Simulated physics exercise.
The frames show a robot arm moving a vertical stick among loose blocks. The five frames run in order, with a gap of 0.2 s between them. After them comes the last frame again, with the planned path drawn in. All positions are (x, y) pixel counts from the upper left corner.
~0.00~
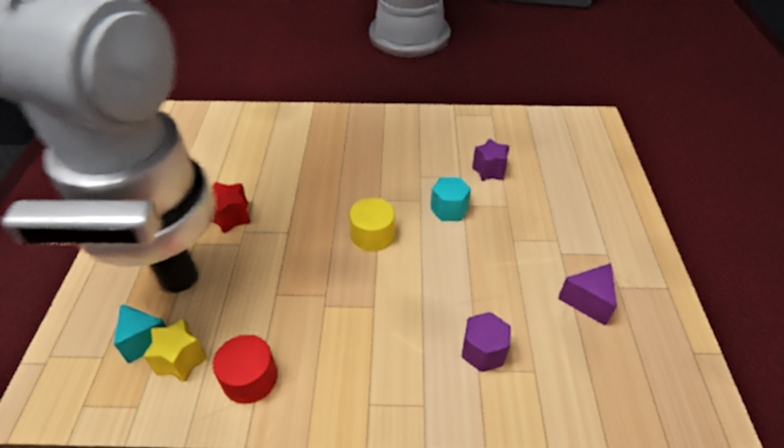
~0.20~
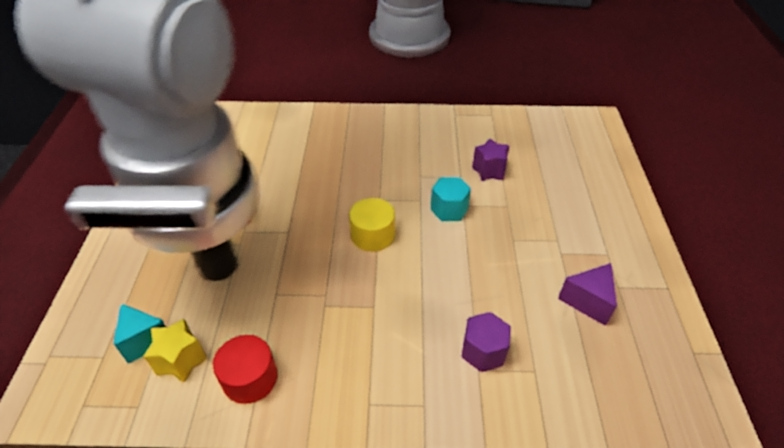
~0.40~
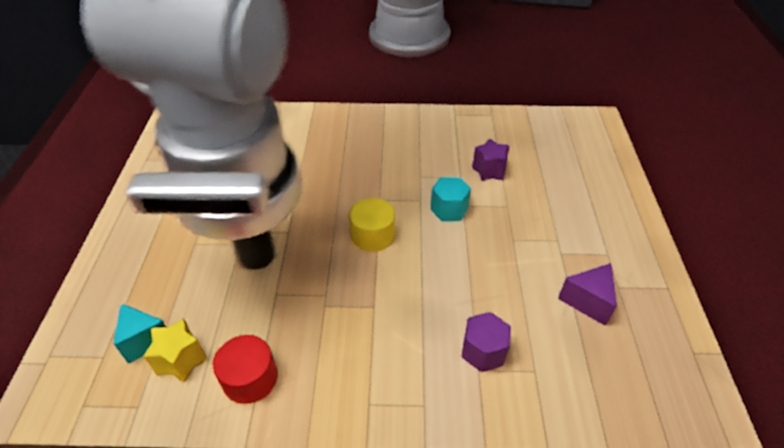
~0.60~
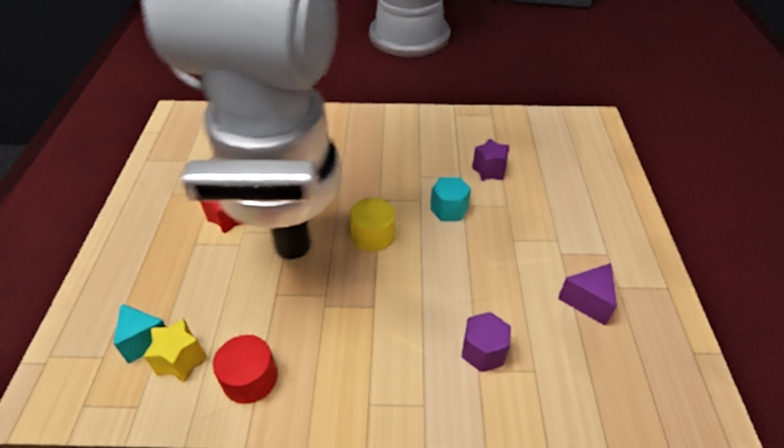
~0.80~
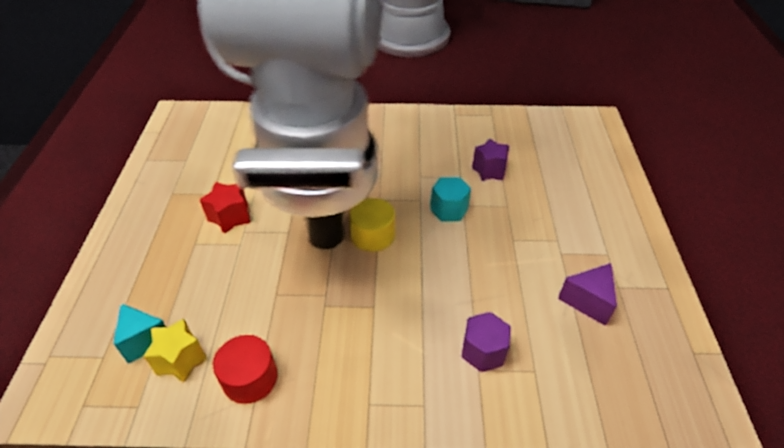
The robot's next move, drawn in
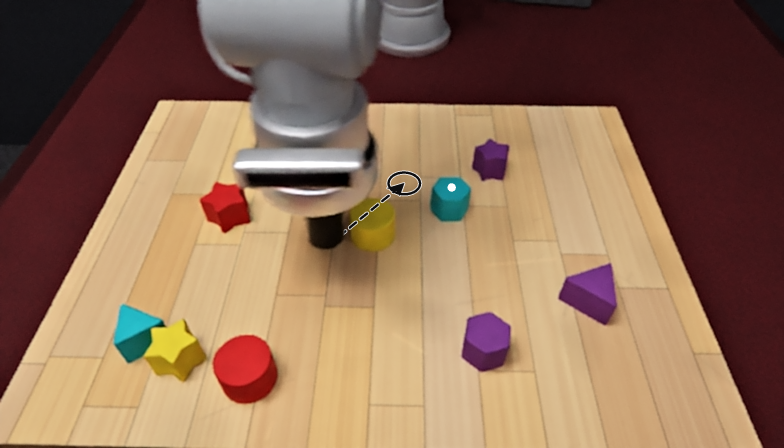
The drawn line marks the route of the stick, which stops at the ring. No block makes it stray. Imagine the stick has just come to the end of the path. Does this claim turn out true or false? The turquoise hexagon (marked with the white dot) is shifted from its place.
My answer: False.
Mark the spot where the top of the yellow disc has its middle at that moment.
Pixel (405, 203).
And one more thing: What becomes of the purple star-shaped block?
That block remains where it is.
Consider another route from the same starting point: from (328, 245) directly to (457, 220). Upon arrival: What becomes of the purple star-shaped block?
Once the stick is done, the purple star-shaped block is in a new spot.
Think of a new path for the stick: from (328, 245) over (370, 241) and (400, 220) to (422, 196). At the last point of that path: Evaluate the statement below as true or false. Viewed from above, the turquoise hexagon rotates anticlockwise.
The statement is incorrect.
The drawn path runs straight from (328, 245) to (404, 183); the dot is on the turquoise hexagon.
What follows on the original path. One third of the way, stick (355, 214); yellow disc (394, 206).
Two thirds of the way, stick (381, 193); yellow disc (405, 203).
At the end, stick (405, 174); yellow disc (405, 203); turquoise hexagon not moved; purple star-shaped block not moved.
